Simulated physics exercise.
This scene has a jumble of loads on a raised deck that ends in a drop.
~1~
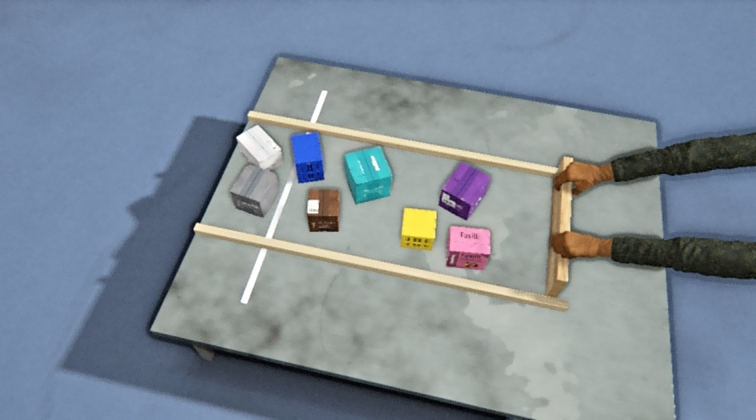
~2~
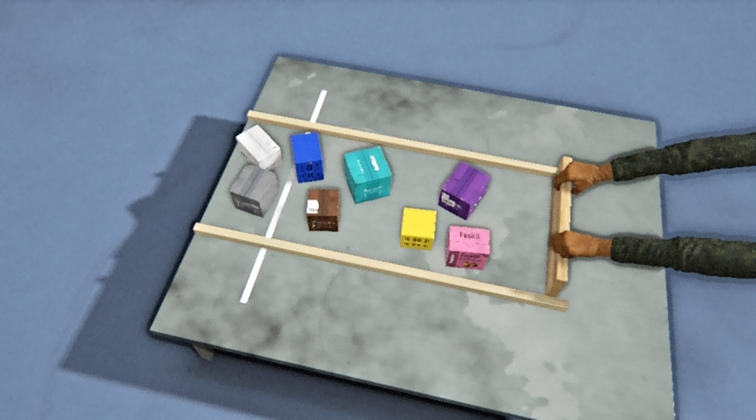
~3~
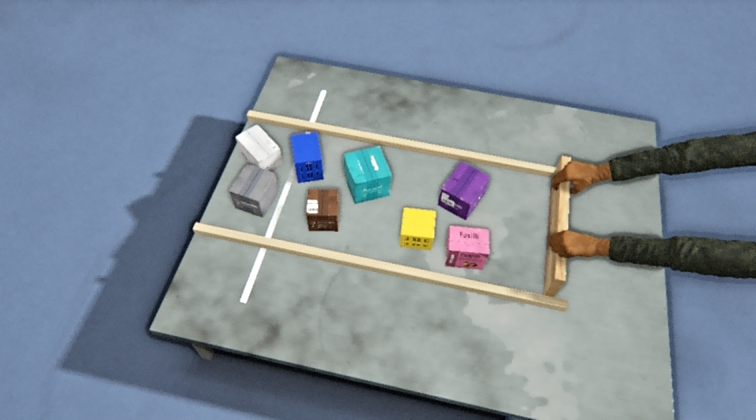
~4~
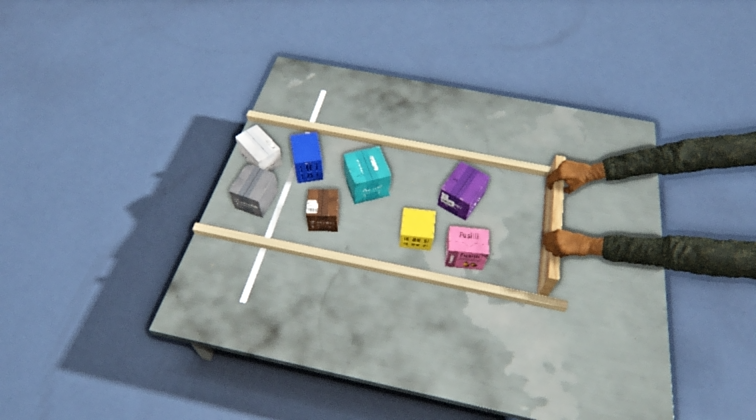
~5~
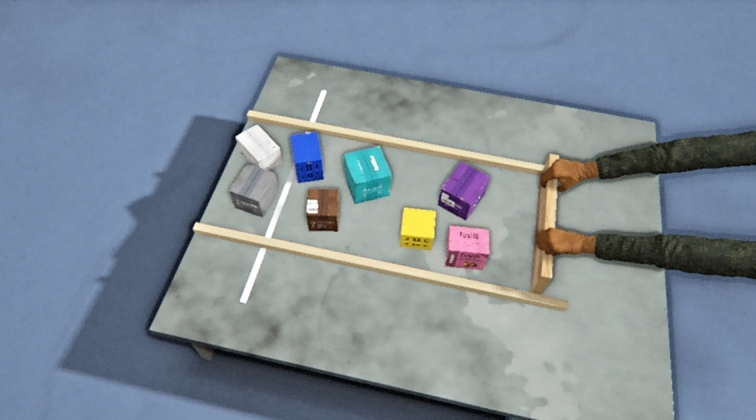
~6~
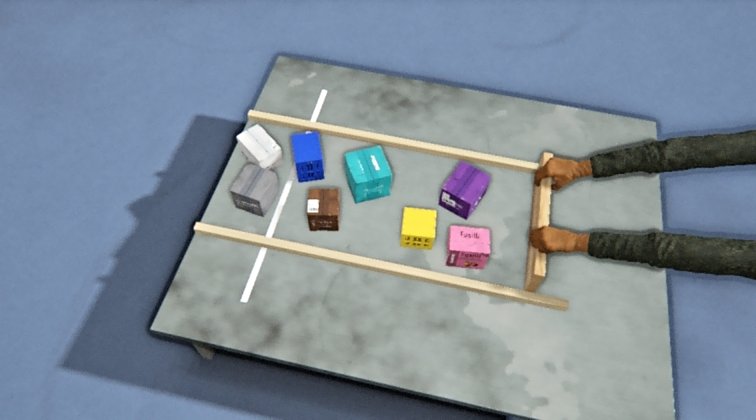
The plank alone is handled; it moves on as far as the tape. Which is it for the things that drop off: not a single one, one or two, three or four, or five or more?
Seems the ones that don't stay up number three or at most four, for sure.
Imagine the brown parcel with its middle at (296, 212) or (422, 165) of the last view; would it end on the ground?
Lab note: Brown parcel, try one goes down; try two rests in place.
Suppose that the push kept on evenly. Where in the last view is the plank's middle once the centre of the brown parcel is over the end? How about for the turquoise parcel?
For the brown parcel, about (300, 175); for the turquoise parcel, about (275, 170).
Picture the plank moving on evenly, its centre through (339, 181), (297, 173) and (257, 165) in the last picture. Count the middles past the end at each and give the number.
Result per place: 1; 4; 6.
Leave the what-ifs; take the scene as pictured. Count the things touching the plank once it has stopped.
Contact count: 2.
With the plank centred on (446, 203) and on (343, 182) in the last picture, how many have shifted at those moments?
First 3 and then 8.
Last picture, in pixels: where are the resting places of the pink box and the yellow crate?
For the pink box it's (257, 203), and for the yellow crate it's (230, 190).
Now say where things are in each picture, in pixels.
White parcel (260, 151); grey box (256, 191); blue crate (308, 158); plank (559, 225); tape (289, 184), in the first frame.
Grey box (255, 191); yellow crate (418, 229), in the second frame.
Blue crate (307, 158); plank (557, 225), in the third frame.
White parcel (259, 151); pink box (466, 248), in the fourth frame.
Grey box (255, 191); purple parcel (463, 191), in the fifth frame.
White parcel (260, 151); grey box (256, 190); blue crate (308, 157); plank (539, 221); tape (289, 183), in the sixth frame.
A little later, none off yet; white parcel at rest near (260, 151); grey box at rest near (256, 190); blue crate at rest near (308, 157).
Next, none off yet; white parcel at rest near (259, 150); grey box moving near (253, 190); blue crate shifted a little near (295, 154).
When it is over, the number that fall off is three or four; down, brown parcel, blue crate, grey box and white parcel.
